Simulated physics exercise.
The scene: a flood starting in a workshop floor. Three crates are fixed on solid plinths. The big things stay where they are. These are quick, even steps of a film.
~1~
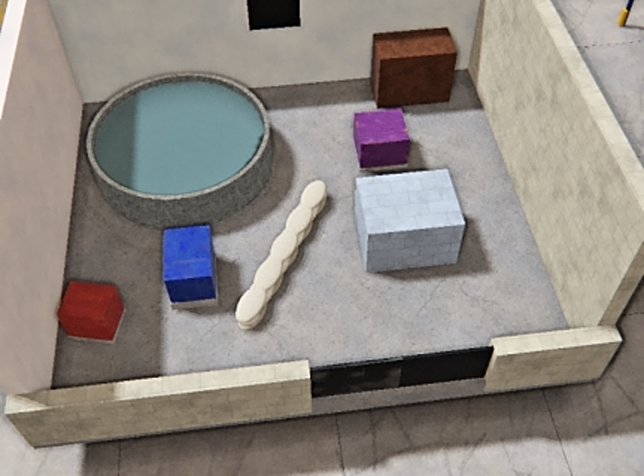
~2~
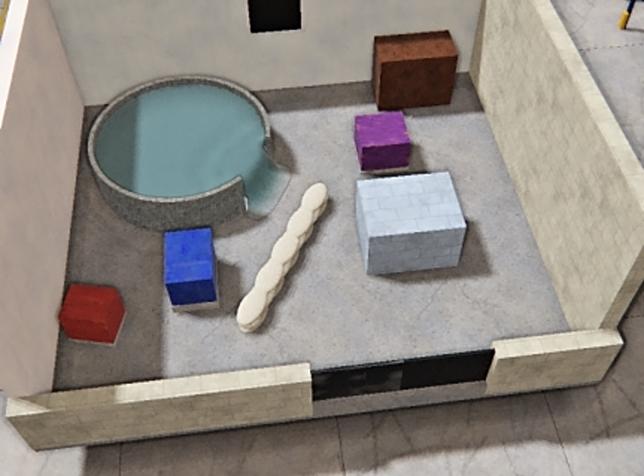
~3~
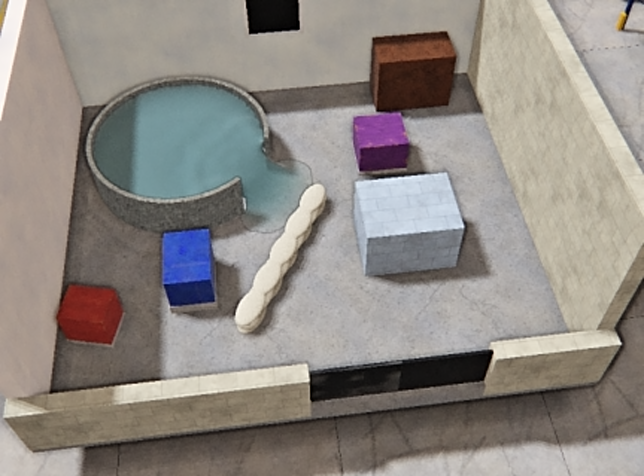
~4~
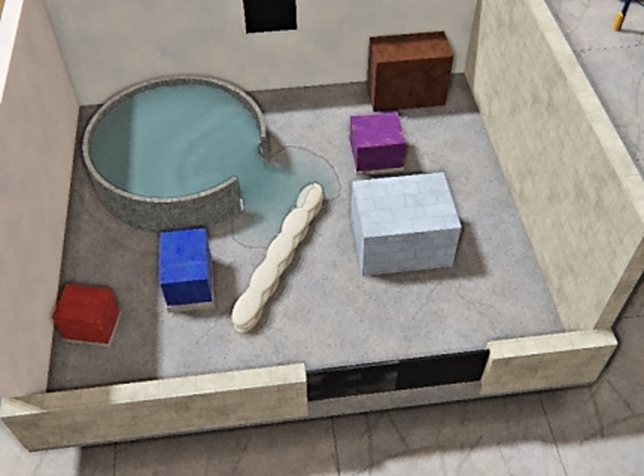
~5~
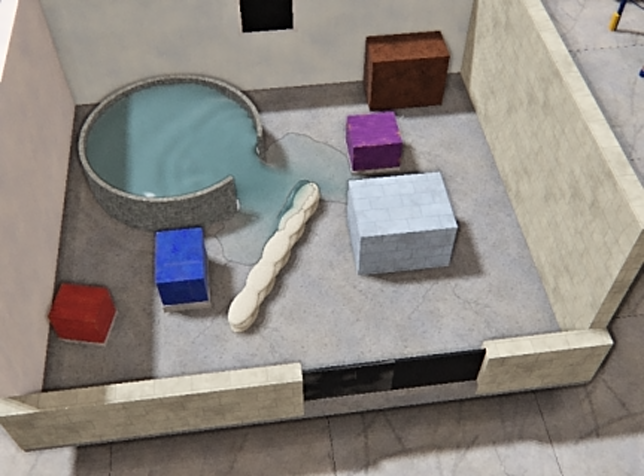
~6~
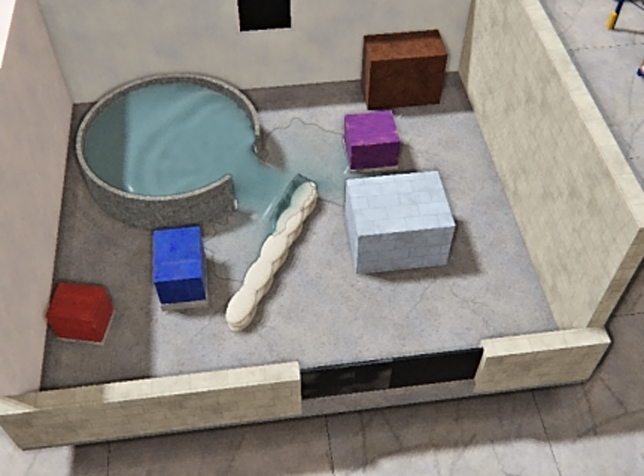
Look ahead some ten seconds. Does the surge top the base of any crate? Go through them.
One by one: The red crate is soaked; the purple crate is soaked; the blue crate is soaked.
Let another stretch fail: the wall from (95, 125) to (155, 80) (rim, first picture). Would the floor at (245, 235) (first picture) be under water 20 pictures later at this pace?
Answer: Dry.
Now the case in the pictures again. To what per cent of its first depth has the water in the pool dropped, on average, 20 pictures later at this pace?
Some 56 per cent.
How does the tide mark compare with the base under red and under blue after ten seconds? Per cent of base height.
Roughly 240 per cent, then 180 per cent.
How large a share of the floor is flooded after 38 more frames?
Some 95 per cent.
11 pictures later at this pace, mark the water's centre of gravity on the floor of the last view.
Near (216, 177).
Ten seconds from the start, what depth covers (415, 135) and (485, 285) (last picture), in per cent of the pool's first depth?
About 12 and 8 per cent.
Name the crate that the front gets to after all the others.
I say the red crate.
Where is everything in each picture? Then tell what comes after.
In the first picture, still water in the pool at (180, 135).
In the second picture, the front is at (284, 169), out from the gap at (260, 179).
In the third picture, water pours out at (258, 182) and has run to (304, 170).
In the fourth picture, the front is at (335, 191), out from the gap at (255, 182).
In the fifth picture, water pours out at (251, 181) and has run to a hidden place.
In the sixth picture, water pours out at (249, 179) and has run to a hidden place.
A moment on, water covers 25 % of the floor; the red crate not reached, the purple crate water round its plinth, the blue crate water round its plinth.
Next, water covers 45 % of the floor; the red crate not reached, the purple crate water round its plinth, the blue crate water round its plinth.
Then, water covers 70 % of the floor; the red crate water round its plinth, the purple crate water round its plinth, the blue crate water round its plinth.
Later, water covers 95 % of the floor; the red crate water round its plinth, the purple crate water round its plinth, the blue crate water round its plinth.
In the end, water covers 100 % of the floor; the red crate was topped, the purple crate was topped, the blue crate was topped.
